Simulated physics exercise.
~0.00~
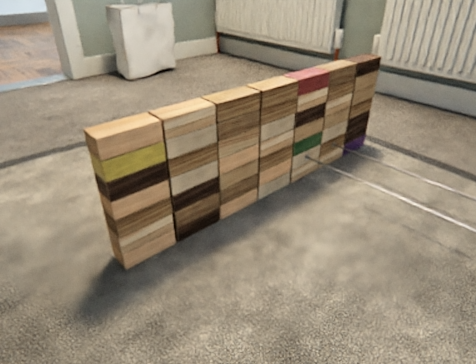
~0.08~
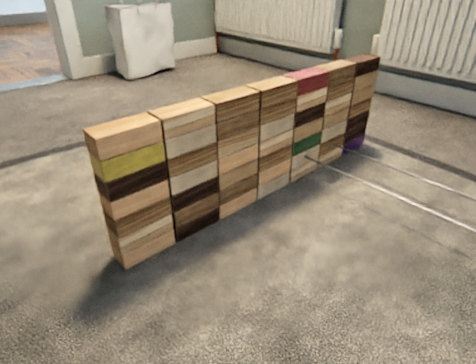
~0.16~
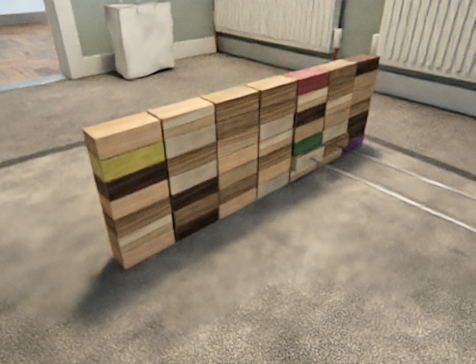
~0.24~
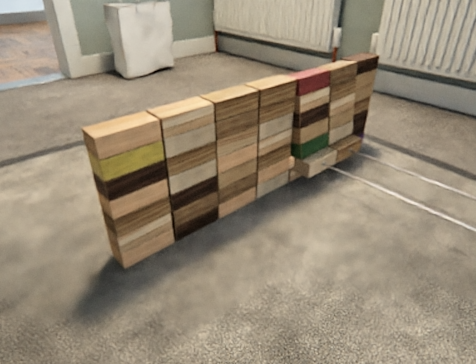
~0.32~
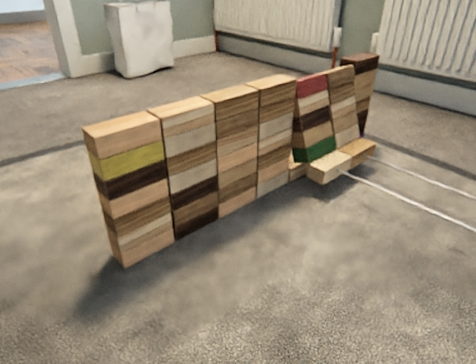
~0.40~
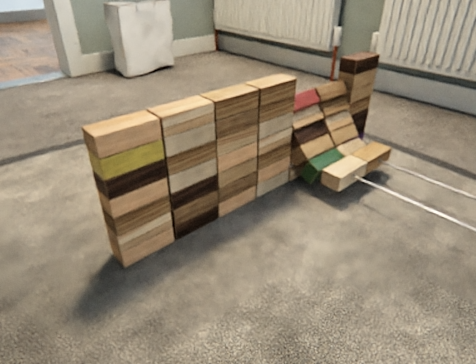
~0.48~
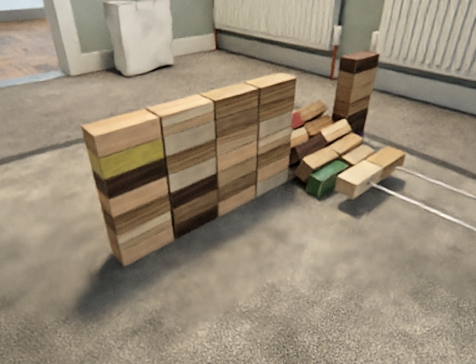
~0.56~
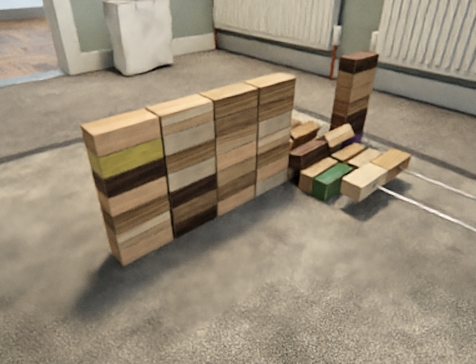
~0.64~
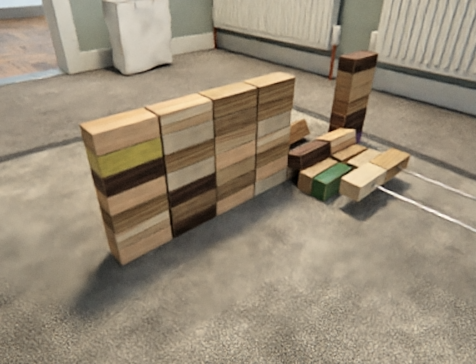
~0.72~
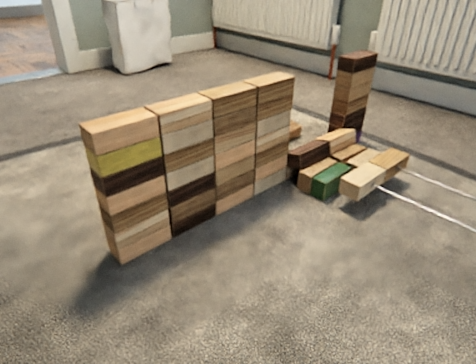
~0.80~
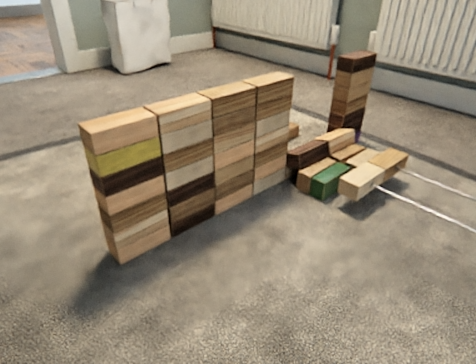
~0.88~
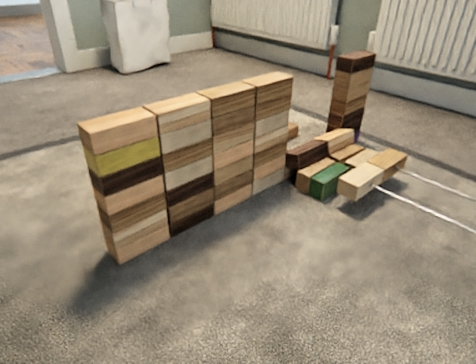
Two neighbouring pale blocks slide steadily out from the bottom of a long wall of wooden blocks, on a grey carpet in a room with white radiators, seen from slightly above by a gently swaying camera. The wall stands in columns, with a yellow block near the left end, and red, green and purple ones towards the right. As the pair comes forward, the two columns above tilt back and collapse into a low heap, taking the red block down out of sight. The green block tips onto its side, while the left columns and the far right column remain standing.
